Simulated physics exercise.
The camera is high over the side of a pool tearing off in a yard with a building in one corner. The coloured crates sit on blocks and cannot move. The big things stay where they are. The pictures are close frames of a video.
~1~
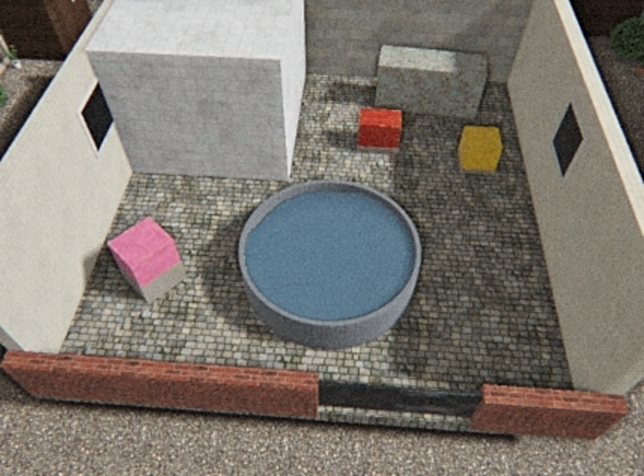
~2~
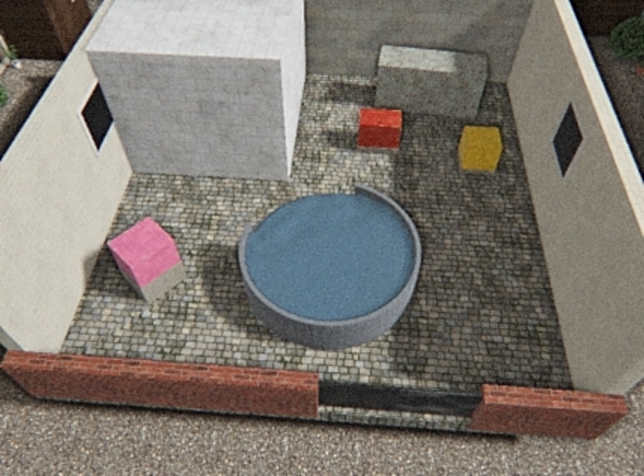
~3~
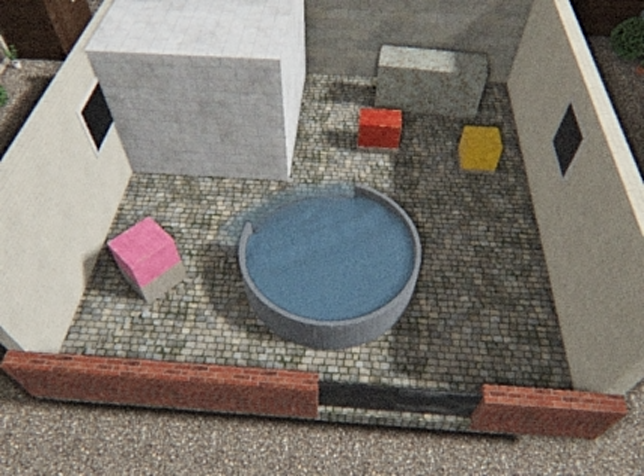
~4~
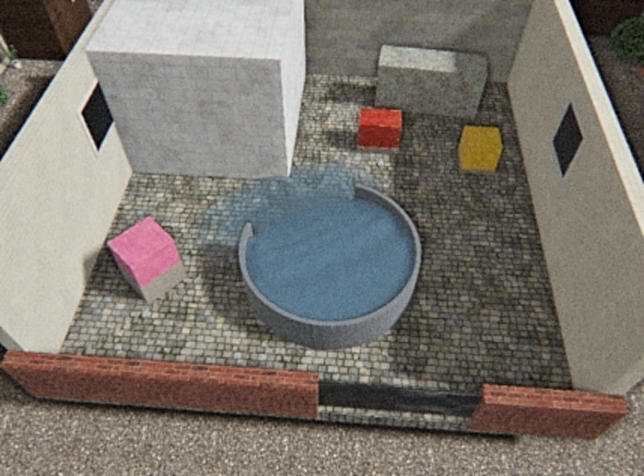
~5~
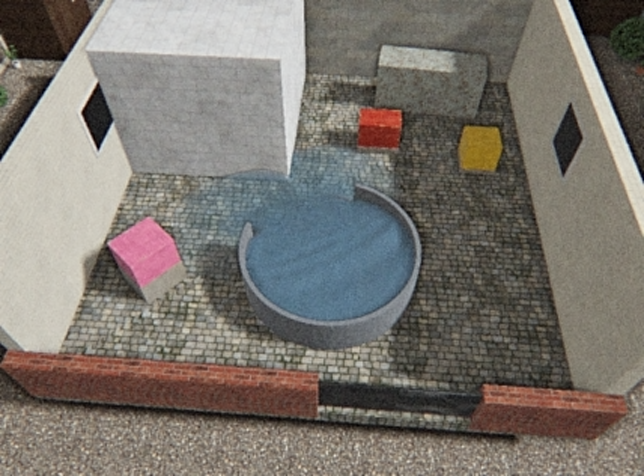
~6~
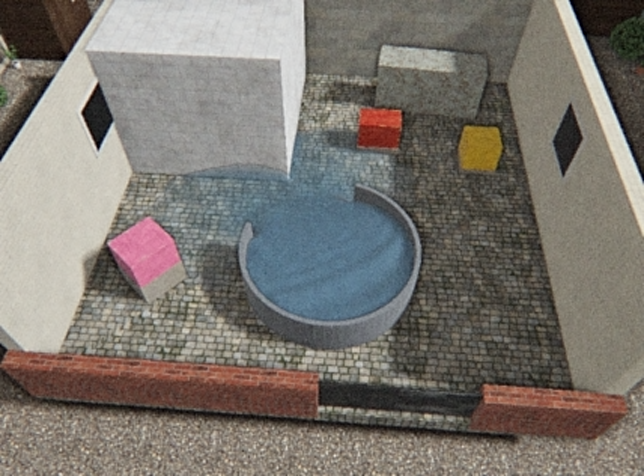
The clip opens on still water in a round pool in a walled yard, with a large pale block in one corner and pink, red and yellow boxes around. A gap appears in the pool's far side, and water pours out through it, spreading across the paving toward the pale block.
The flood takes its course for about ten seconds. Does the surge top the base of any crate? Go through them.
One by one: The red crate gets wet; the pink crate stays dry; the yellow crate gets wet.
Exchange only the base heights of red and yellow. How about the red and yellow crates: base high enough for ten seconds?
Then: Red gets wet; yellow is wetted.
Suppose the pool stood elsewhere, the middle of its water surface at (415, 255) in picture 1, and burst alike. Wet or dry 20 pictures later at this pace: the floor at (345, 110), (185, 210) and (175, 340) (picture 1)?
In that order: Awash, wet, not flooded.
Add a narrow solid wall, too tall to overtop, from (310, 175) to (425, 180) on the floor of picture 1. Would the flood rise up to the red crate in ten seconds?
Red crate is safe.
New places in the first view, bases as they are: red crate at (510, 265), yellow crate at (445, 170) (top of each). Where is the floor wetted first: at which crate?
It is the pink crate.
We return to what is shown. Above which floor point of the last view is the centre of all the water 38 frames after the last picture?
Near (306, 216).
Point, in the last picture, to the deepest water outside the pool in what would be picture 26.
I would point to (56, 363).
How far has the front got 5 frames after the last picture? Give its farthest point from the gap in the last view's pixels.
At about (341, 76).
A moment on, water covers 30 % of the floor; the red crate water round its plinth, the pink crate water round its plinth, the yellow crate water round its plinth.
Next, water covers 35 % of the floor; the red crate water round its plinth, the pink crate water round its plinth, the yellow crate water round its plinth.
Then, water covers 55 % of the floor; the red crate water round its plinth, the pink crate water round its plinth, the yellow crate water round its plinth.
Later, water covers 85 % of the floor; the red crate water round its plinth, the pink crate water round its plinth, the yellow crate water round its plinth.
In the end, water covers 100 % of the floor; the red crate was topped, the pink crate stayed above the water, the yellow crate was topped.
